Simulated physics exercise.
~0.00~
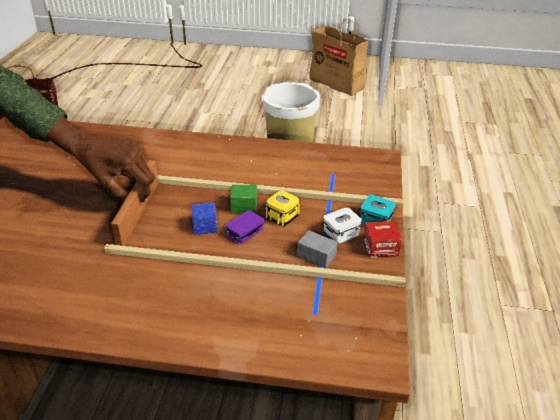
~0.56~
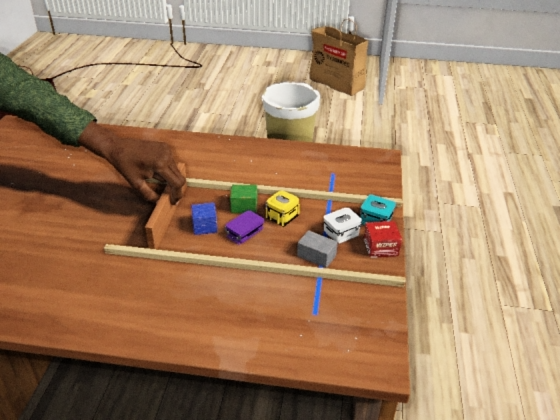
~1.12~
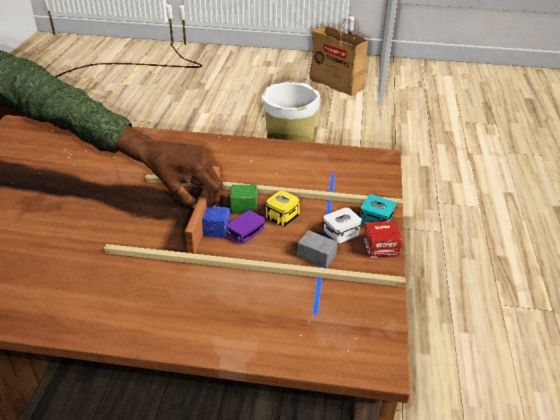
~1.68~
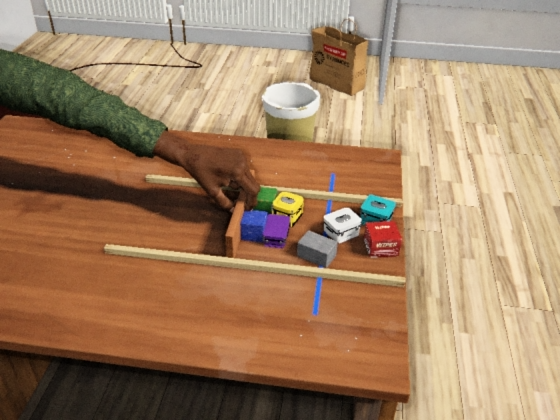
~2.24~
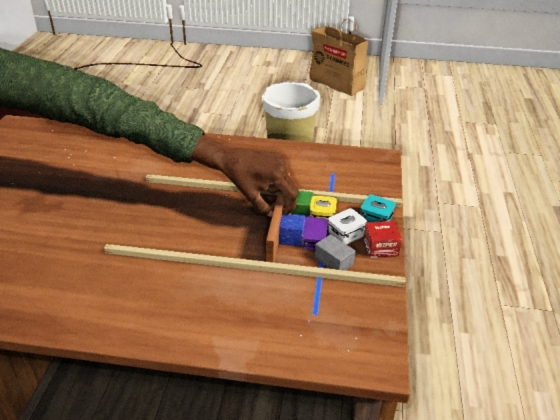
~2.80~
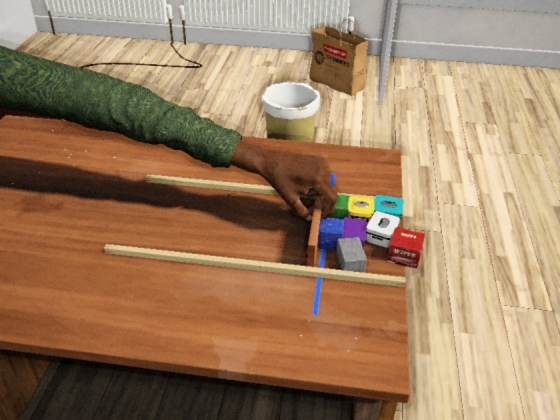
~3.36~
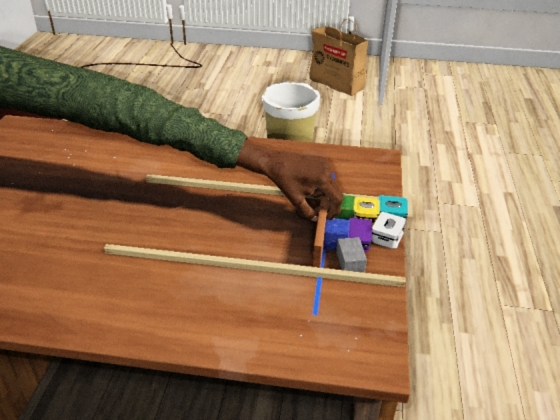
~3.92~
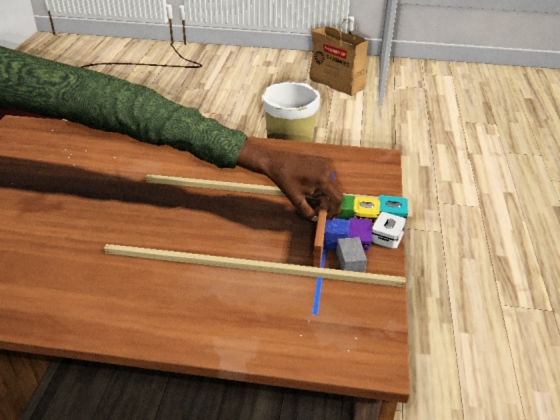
On a wooden tabletop between two pale rails, a hand in a green sleeve pushes an upright board rightward, gathering scattered colourful blocks and small cases toward the table's edge. The red box goes over the edge, and the board stops at the blue tape with the others still on the table.
